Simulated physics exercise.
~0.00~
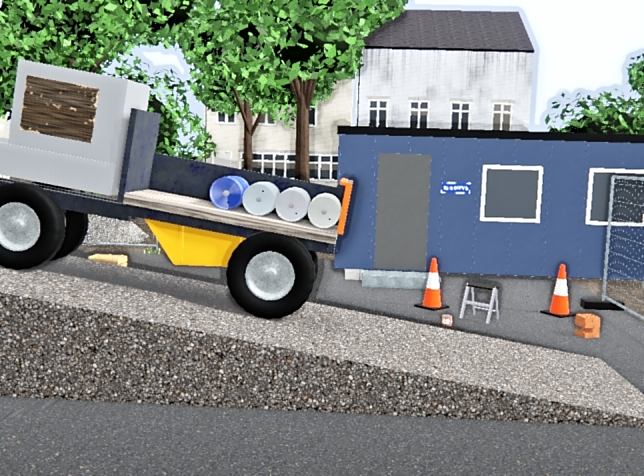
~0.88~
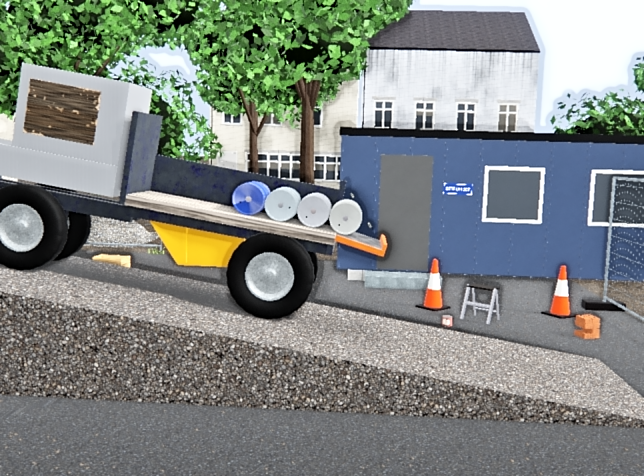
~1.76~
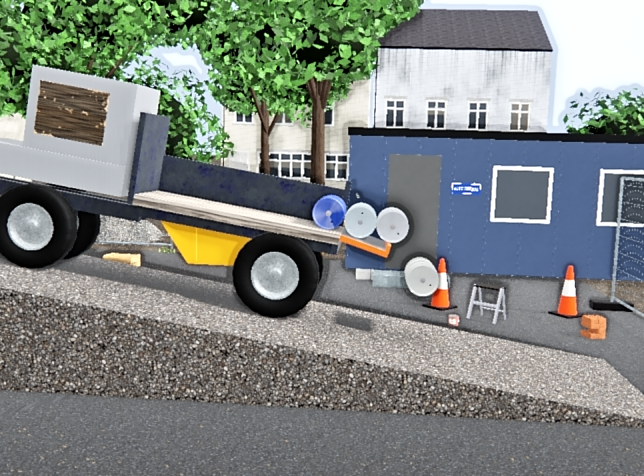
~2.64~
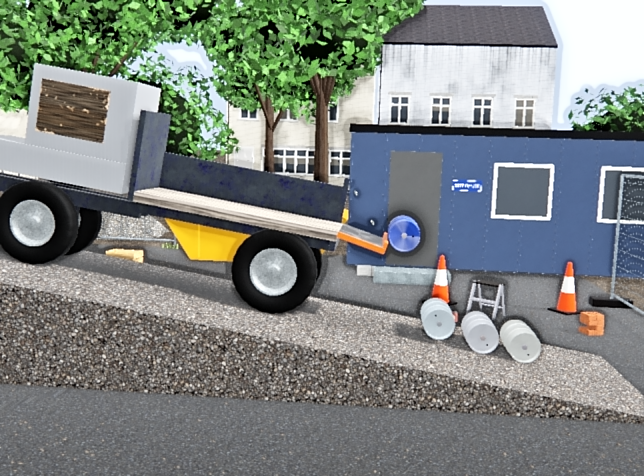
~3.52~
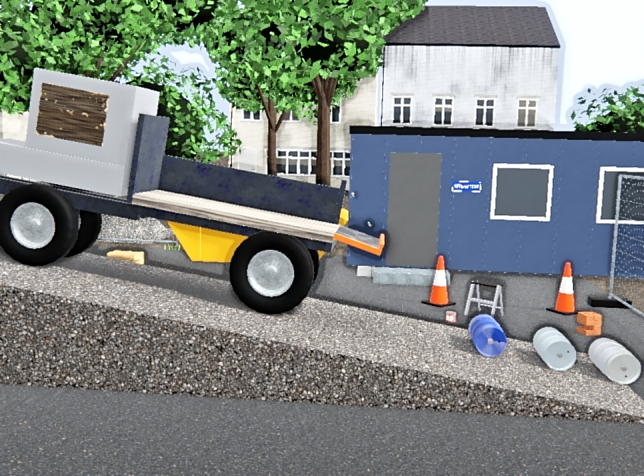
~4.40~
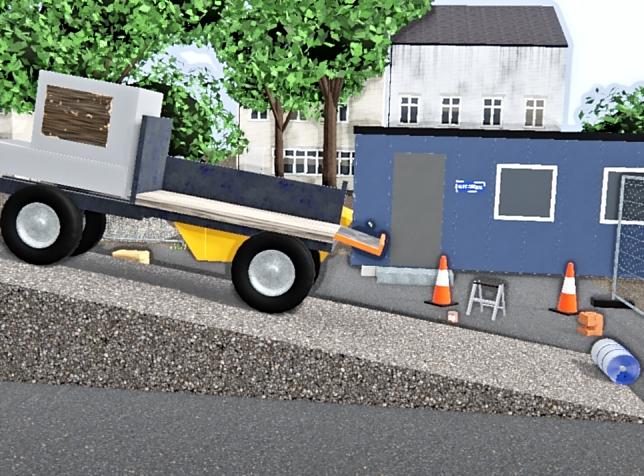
In this clip, a pick-up stands on a slope falling to the right as its orange tailgate drops, and four kegs roll off the bed onto the ground, the blue one last, and on down the slope until only the blue keg remains in view at the lower right.
